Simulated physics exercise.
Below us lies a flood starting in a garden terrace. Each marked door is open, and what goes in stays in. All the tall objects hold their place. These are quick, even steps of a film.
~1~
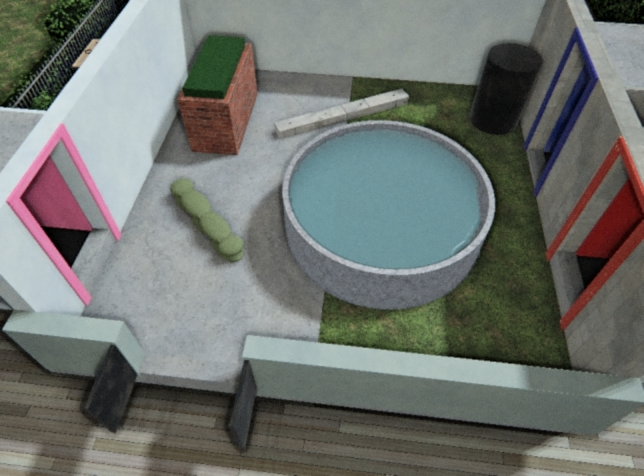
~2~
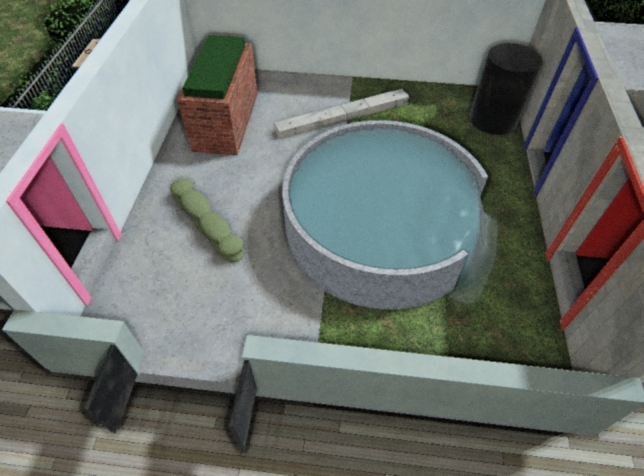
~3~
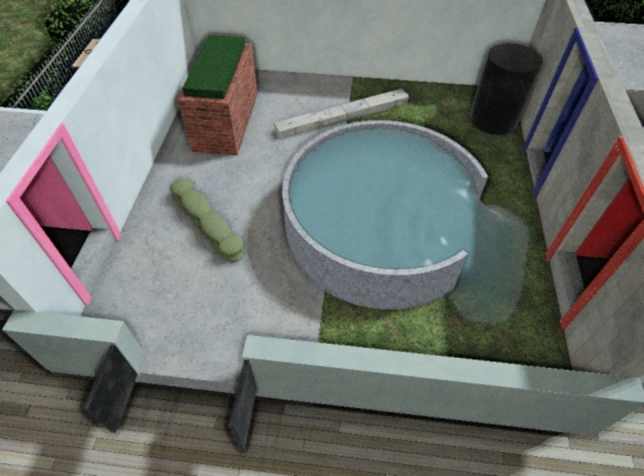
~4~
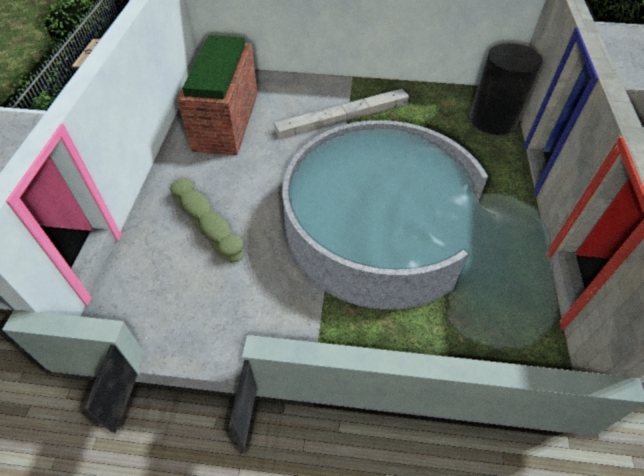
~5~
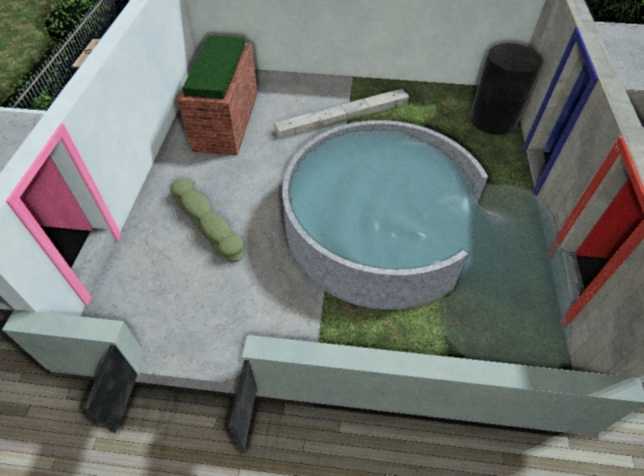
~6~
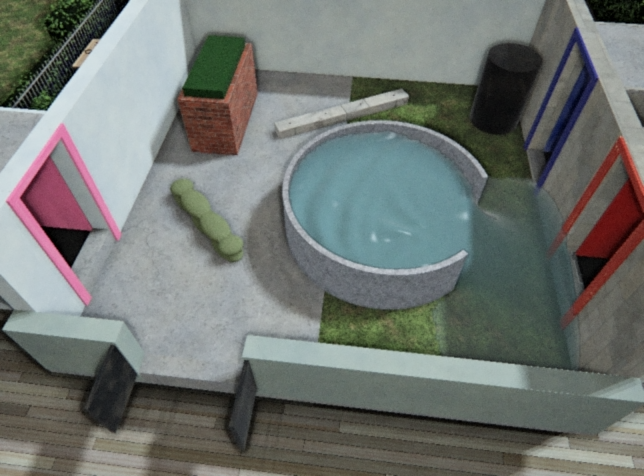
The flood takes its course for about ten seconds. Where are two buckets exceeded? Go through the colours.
In the end: The blue door takes more than that; the pink door stays under that; the red door takes more than that.
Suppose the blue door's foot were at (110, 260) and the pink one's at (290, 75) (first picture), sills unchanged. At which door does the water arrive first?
It is the red-painted one.
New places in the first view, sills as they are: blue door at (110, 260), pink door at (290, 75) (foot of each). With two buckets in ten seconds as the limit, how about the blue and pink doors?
One by one: The blue one takes more, the pink one holds.
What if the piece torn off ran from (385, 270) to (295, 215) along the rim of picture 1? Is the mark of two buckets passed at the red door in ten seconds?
Then: Red door lets less in.
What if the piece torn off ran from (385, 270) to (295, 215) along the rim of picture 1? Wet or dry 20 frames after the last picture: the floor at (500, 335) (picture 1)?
Answer: Flooded.
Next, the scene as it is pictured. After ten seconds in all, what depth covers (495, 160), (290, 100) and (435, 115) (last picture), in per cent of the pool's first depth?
In turn 14, 10 and 12 in a hundred.
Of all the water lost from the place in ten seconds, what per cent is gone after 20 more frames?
I make it 45 per cent.
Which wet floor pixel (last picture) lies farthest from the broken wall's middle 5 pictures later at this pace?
Close to (520, 139).
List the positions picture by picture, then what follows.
In the first frame, the round tank at (387, 192) is whole and still.
In the second frame, the front is at (456, 295), out from the gap at (477, 240).
In the third frame, the front is at (501, 317), out from the gap at (476, 243).
In the fourth frame, the front is at (519, 341), out from the gap at (475, 244).
In the fifth frame, water pours out at (475, 244) and has run to (568, 355).
In the sixth frame, the front is at a hidden place, out from the gap at (475, 244).
A moment on, water covers 20 % of the floor; the blue door wet at the sill, nothing in, the pink door not reached, the red door over two buckets in.
Next, water covers 30 % of the floor; the blue door under two buckets in, the pink door not reached, the red door far over two buckets in.
Then, water covers 60 % of the floor; the blue door over two buckets in, the pink door not reached, the red door far over two buckets in.
Later, water covers 85 % of the floor; the blue door over two buckets in, the pink door wet at the sill, nothing in, the red door far over two buckets in.
In the end, water covers 95 % of the floor; the blue door far over two buckets in, the pink door wet at the sill, nothing in, the red door far over two buckets in.
